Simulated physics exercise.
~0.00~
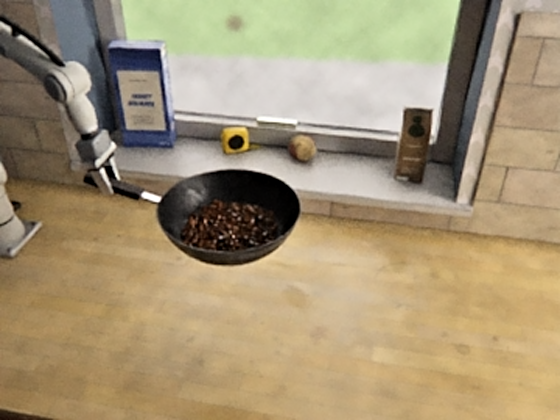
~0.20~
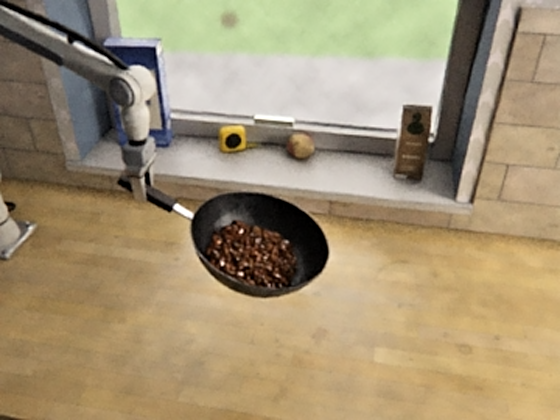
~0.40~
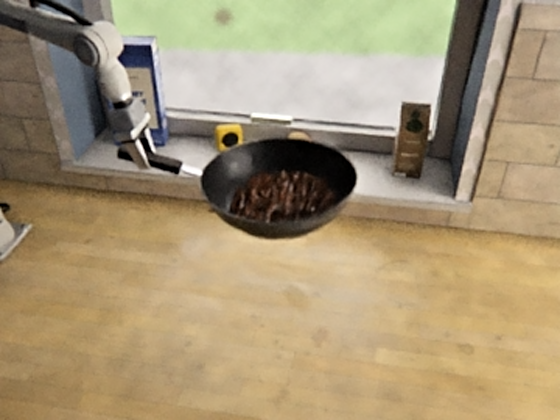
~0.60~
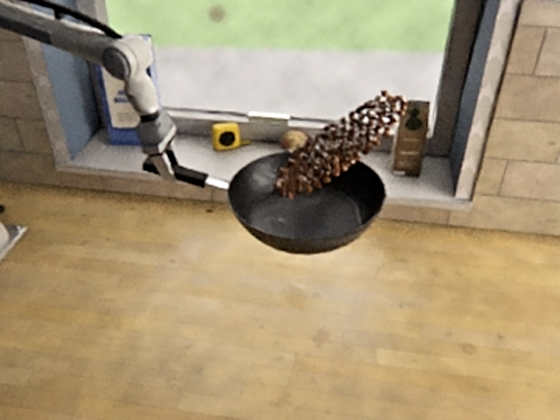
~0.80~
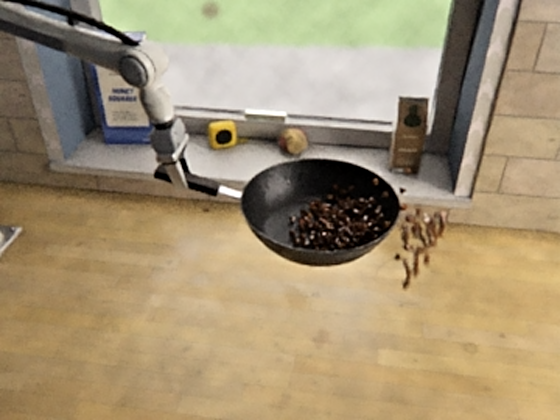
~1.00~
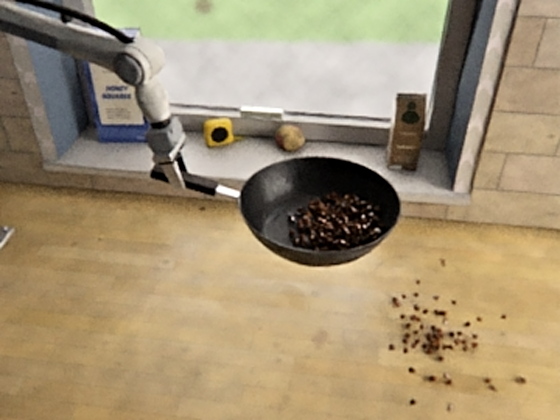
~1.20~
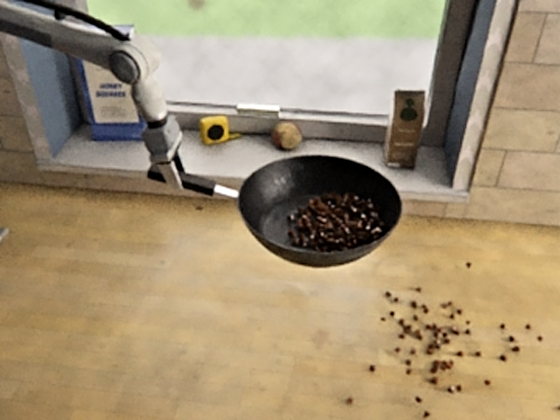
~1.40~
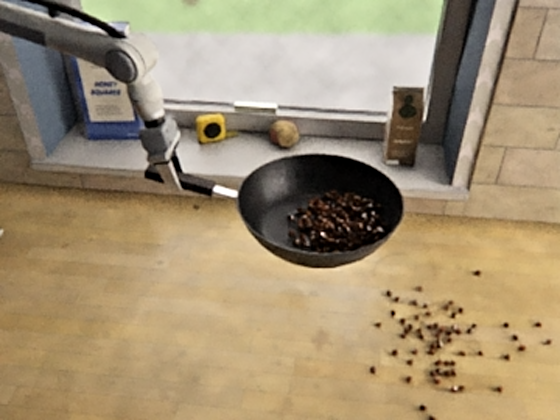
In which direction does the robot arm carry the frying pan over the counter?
The robot arm carries the frying pan to the right.
